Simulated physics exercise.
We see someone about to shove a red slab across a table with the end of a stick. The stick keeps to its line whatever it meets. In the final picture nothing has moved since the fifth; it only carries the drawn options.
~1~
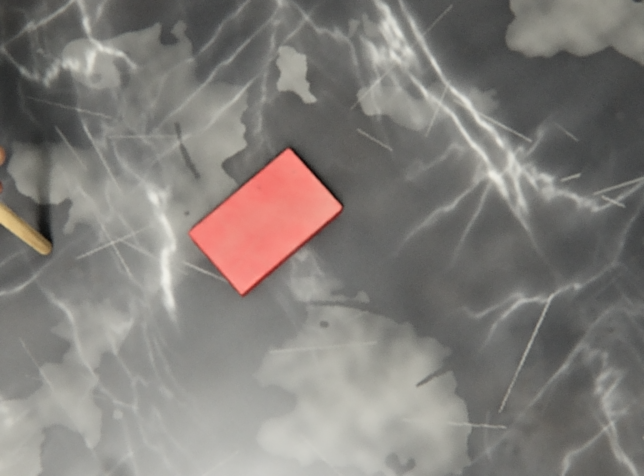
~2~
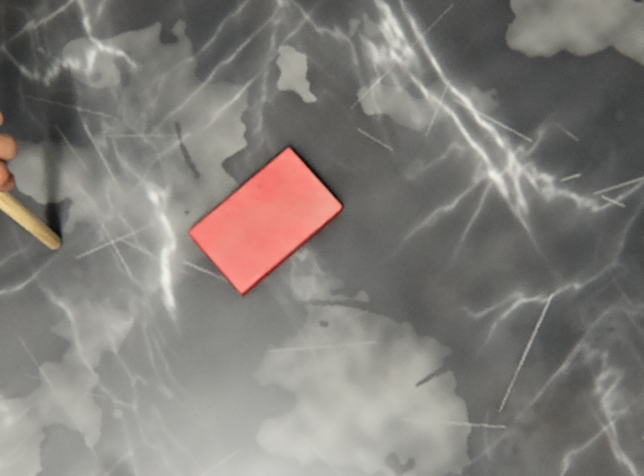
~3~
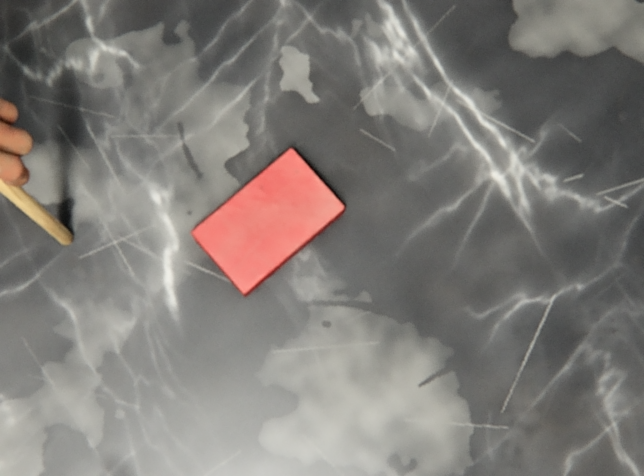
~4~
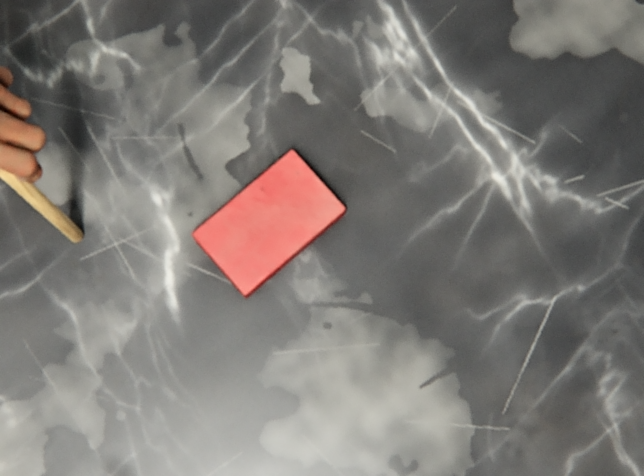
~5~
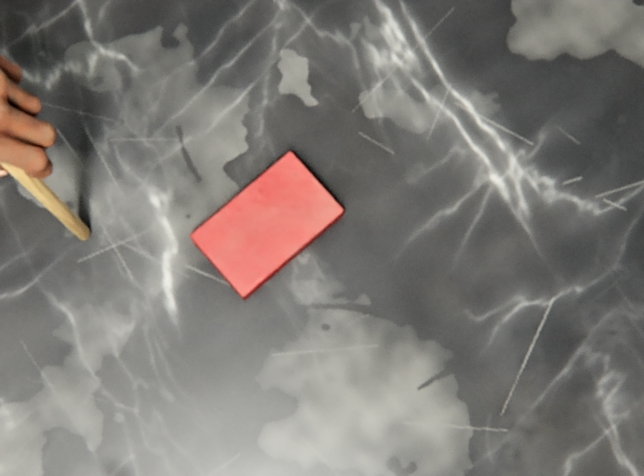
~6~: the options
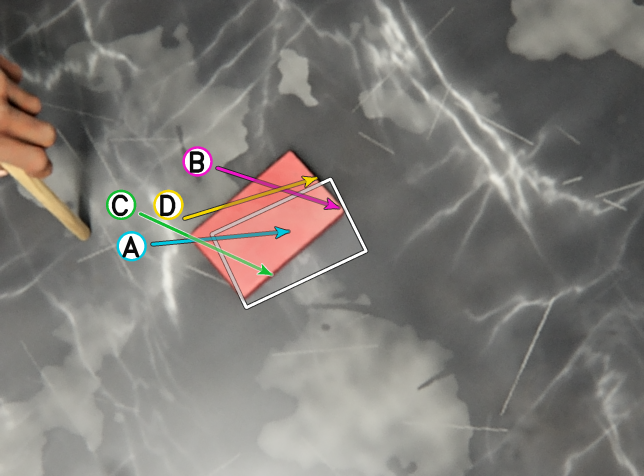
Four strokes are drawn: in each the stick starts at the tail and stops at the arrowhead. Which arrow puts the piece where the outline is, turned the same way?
Push along D.
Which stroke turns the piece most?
That is C.
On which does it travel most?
That is A.
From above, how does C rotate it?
It turns anticlockwise.
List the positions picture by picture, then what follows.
The first frame shows red slab (266, 220).
The second frame shows red slab (266, 219).
The third frame shows red slab (268, 219).
The fourth frame shows red slab (269, 221).
The fifth frame shows red slab (267, 223).
On the copy, A from (153, 244) to (289, 232); B from (217, 168) to (338, 208); C from (140, 214) to (271, 275); D from (184, 219) to (316, 178).
On D. First, foot of the stick (233, 204), piece (274, 226).
Then, foot of the stick (282, 189), piece (288, 234).
Finally, foot of the stick (316, 179), piece (291, 236); it fills the outline.
By contrast, A leaves the piece out of the outline, at (371, 205); B leaves the piece out of the outline, at (289, 253); C leaves the piece out of the outline, at (318, 232).
